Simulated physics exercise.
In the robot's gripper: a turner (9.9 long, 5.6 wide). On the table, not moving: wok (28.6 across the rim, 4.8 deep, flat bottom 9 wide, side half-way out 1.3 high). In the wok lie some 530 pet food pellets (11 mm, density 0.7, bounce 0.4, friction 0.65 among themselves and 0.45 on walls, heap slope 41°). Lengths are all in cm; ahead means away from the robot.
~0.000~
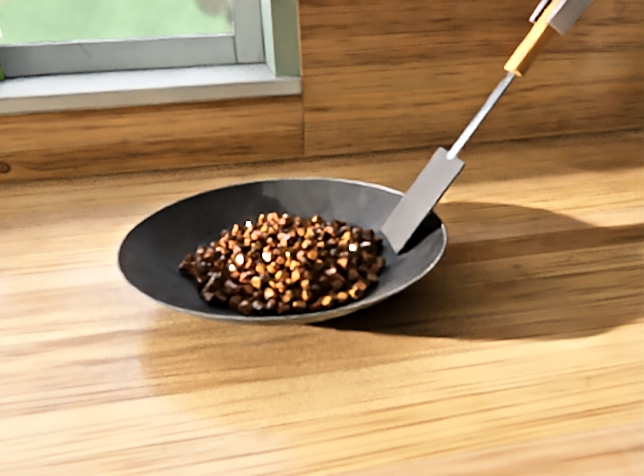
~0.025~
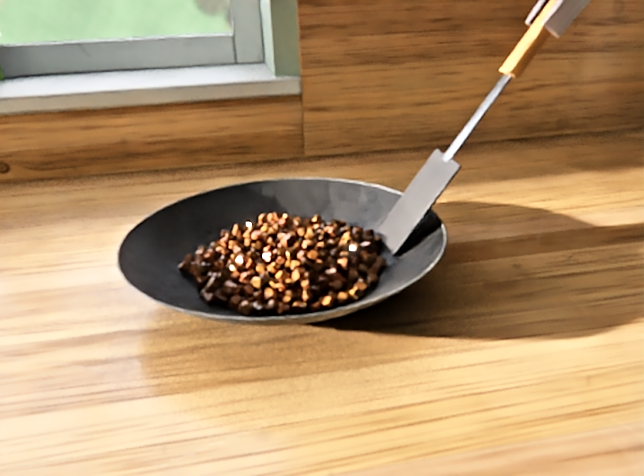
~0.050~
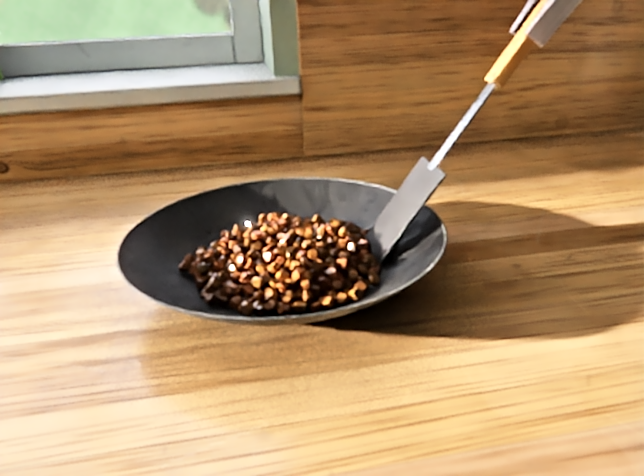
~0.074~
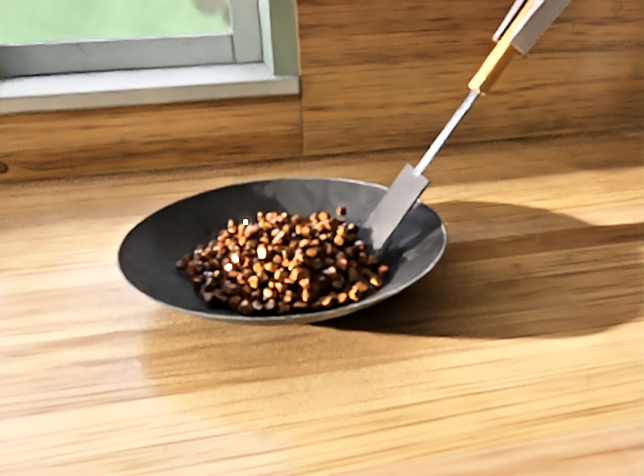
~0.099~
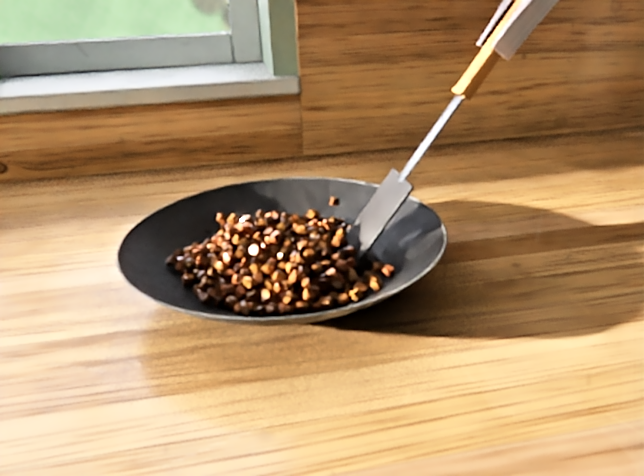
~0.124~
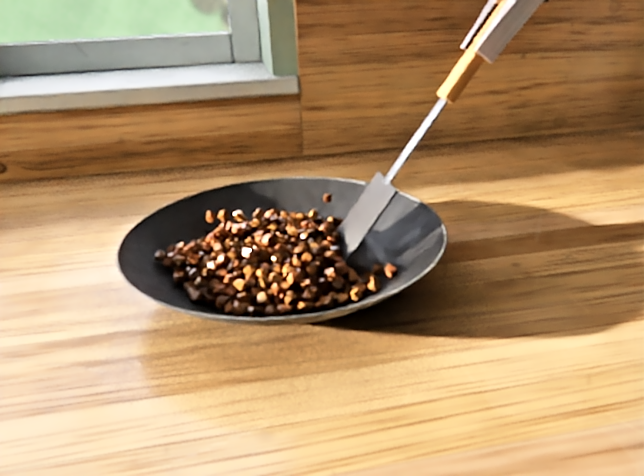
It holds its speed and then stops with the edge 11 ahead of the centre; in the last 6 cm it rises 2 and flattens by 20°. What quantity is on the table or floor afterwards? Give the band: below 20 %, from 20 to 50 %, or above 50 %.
Band: From 20 to 50 %.
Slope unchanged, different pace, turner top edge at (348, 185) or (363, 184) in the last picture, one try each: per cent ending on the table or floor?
About 30 and 35 percent.
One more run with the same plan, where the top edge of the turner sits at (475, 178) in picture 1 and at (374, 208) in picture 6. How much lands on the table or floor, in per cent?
About 30 per cent.
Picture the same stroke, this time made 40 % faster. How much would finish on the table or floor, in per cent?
It would be roughly 35 percent.
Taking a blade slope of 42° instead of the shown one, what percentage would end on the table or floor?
My guess is close to 25 per cent.
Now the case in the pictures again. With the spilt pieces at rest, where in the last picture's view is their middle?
Near (57, 298) in the last picture.
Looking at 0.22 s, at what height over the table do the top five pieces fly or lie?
I'd put it close to 5 cm.
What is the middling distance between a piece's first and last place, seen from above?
5 cm.
After 0.22 s, sloping 54°, highest piece 6 above the table; 529 in the wok.
After 0.31 s, sloping 47°, highest piece 7 above the table; 516 in the wok, 13 on the blade or in flight.
After 0.56 s, sloping 34°, highest piece 6 above the table; 369 in the wok, 158 on the table or floor, 2 on the blade or in flight.
After 1.61 s, sloping 34°, highest piece 6 above the table; 368 in the wok, 161 on the table or floor.
At rest, 368 in the wok, 161 on the table or floor. That is 30 % on the table or floor.
